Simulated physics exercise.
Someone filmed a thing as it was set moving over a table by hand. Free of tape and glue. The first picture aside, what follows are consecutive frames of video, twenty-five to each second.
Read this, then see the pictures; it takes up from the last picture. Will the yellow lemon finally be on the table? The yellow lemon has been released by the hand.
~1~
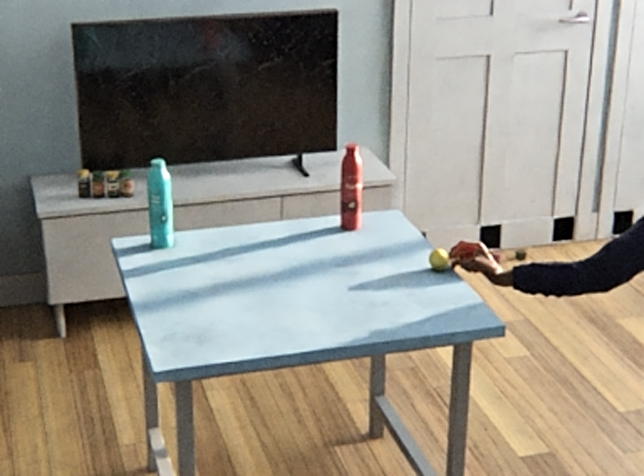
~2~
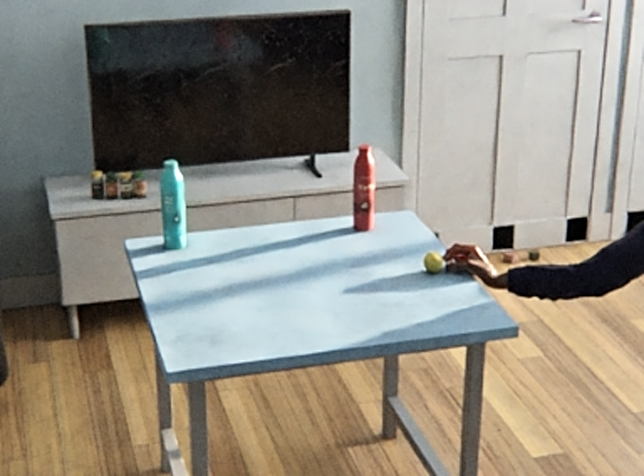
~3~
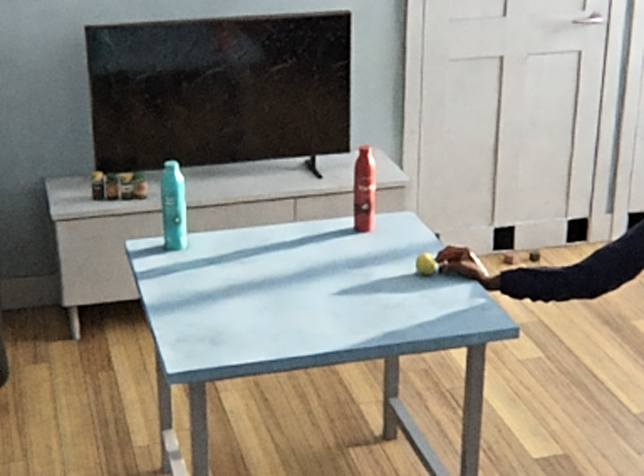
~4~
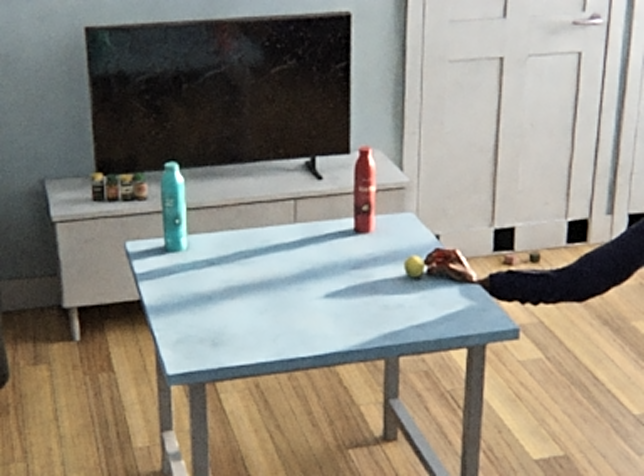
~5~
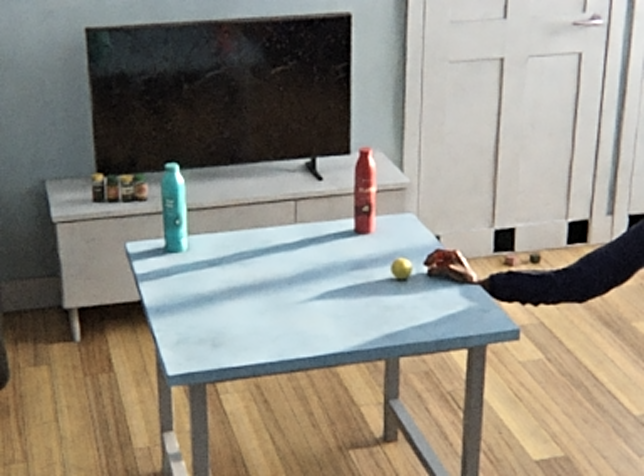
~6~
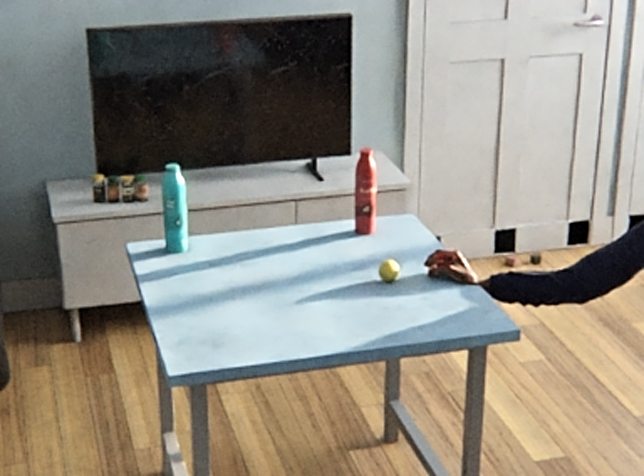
It is not on the table at the end.
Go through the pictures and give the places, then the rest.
Under the hand; yellow lemon (439, 259), in the first picture.
Under the hand; yellow lemon (433, 262), in the second picture.
Under the hand; yellow lemon (425, 264), in the third picture.
Yellow lemon (414, 266), in the fourth picture.
Yellow lemon (401, 269) displaced about its own width, in the fifth picture.
Yellow lemon (389, 271) displaced about its own width, in the sixth picture.
Then, 0.30 s past the last view, yellow lemon displaced well along near (294, 282).
Then, 0.70 s past the last view, yellow lemon displaced well along near (175, 296).
Then, 1.10 s past the last view, yellow lemon now off the table.
Finally, off the table, yellow lemon.
